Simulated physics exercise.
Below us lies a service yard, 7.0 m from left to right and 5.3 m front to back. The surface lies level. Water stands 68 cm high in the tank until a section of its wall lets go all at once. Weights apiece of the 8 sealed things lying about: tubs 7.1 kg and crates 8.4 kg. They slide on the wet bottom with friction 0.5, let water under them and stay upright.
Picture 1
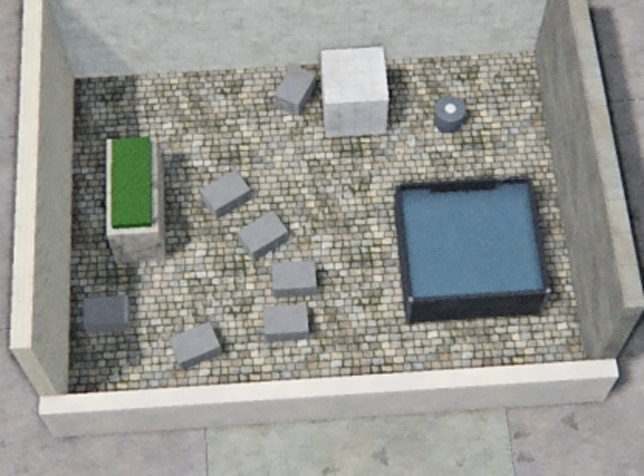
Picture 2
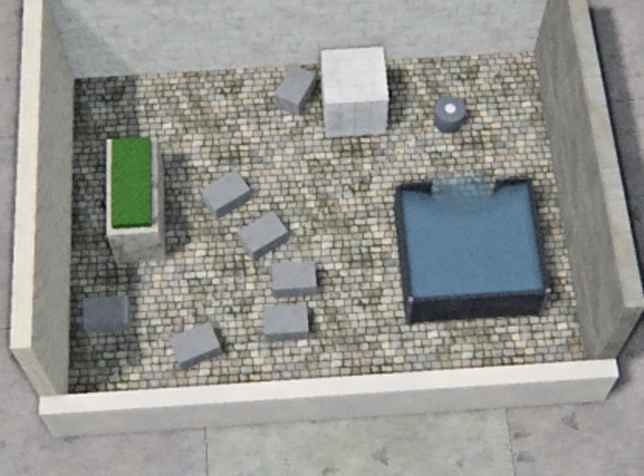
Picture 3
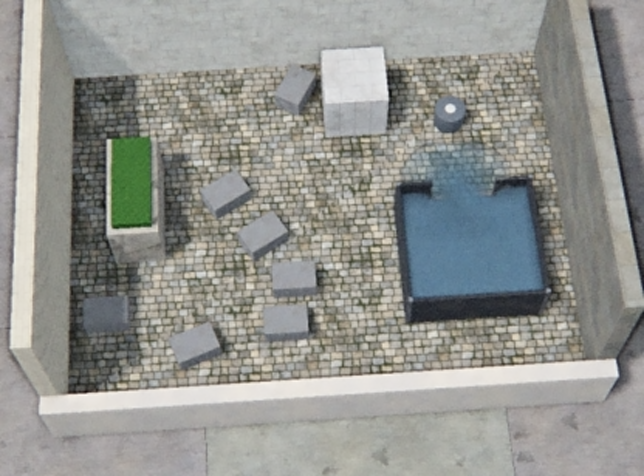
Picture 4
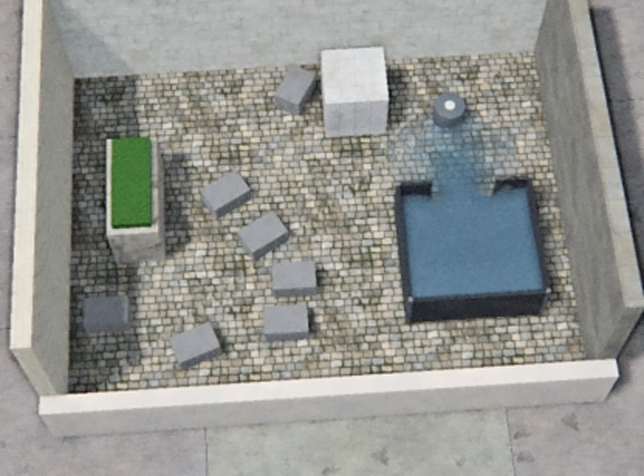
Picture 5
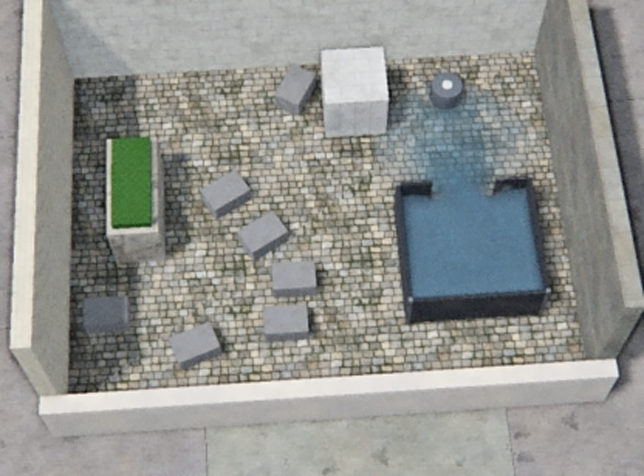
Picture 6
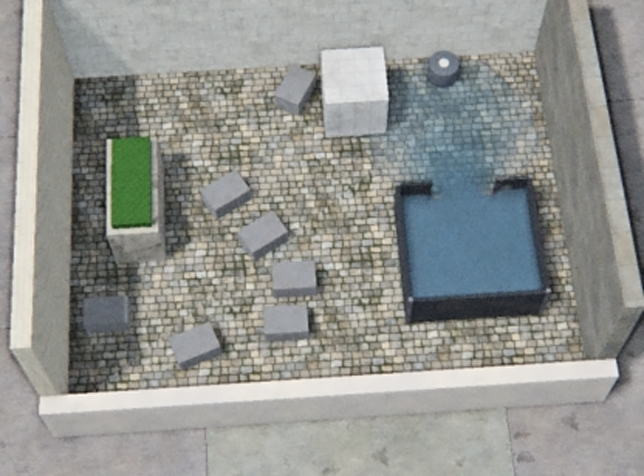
A walled yard paved with cobblestones is seen from high above by a still camera. A dark-walled tank of blue water stands at right, with a pale block and a small round grey tub behind it, grey crates scattered across the middle and left, and a green-topped planter at left. Water pours through a gap in the tank's back wall, spreads thinly over the stones, and pushes the tub a short way toward the back wall.
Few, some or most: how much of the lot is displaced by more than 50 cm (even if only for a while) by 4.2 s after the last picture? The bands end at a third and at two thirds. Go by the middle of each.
It is less than a third.
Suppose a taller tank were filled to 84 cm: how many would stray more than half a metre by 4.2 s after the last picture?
In that case 3 of them.
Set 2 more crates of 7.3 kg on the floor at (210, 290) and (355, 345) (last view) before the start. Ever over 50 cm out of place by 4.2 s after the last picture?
In that order: Short of it, less.
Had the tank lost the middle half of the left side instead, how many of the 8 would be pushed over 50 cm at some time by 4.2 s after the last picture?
Then 6.
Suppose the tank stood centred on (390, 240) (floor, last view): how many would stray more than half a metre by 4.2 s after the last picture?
Then 4.
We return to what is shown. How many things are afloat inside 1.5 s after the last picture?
1 of them.
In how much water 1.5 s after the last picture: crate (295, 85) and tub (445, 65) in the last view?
About 2 and 27 cm.
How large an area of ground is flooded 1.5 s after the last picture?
About 14 m2.
Then, 0.4 s after the last picture 1 of 8 are over 50 cm from their spots; 1 afloat.
Then, 1.5 s after the last picture 1 of 8 are over 50 cm from their spots; 1 afloat.
Then, 2.8 s after the last picture 2 of 8 are over 50 cm from their spots; 1 afloat.
Then, 4.2 s after the last picture 2 of 8 are over 50 cm from their spots, and 2 have been at some point; 2 afloat.
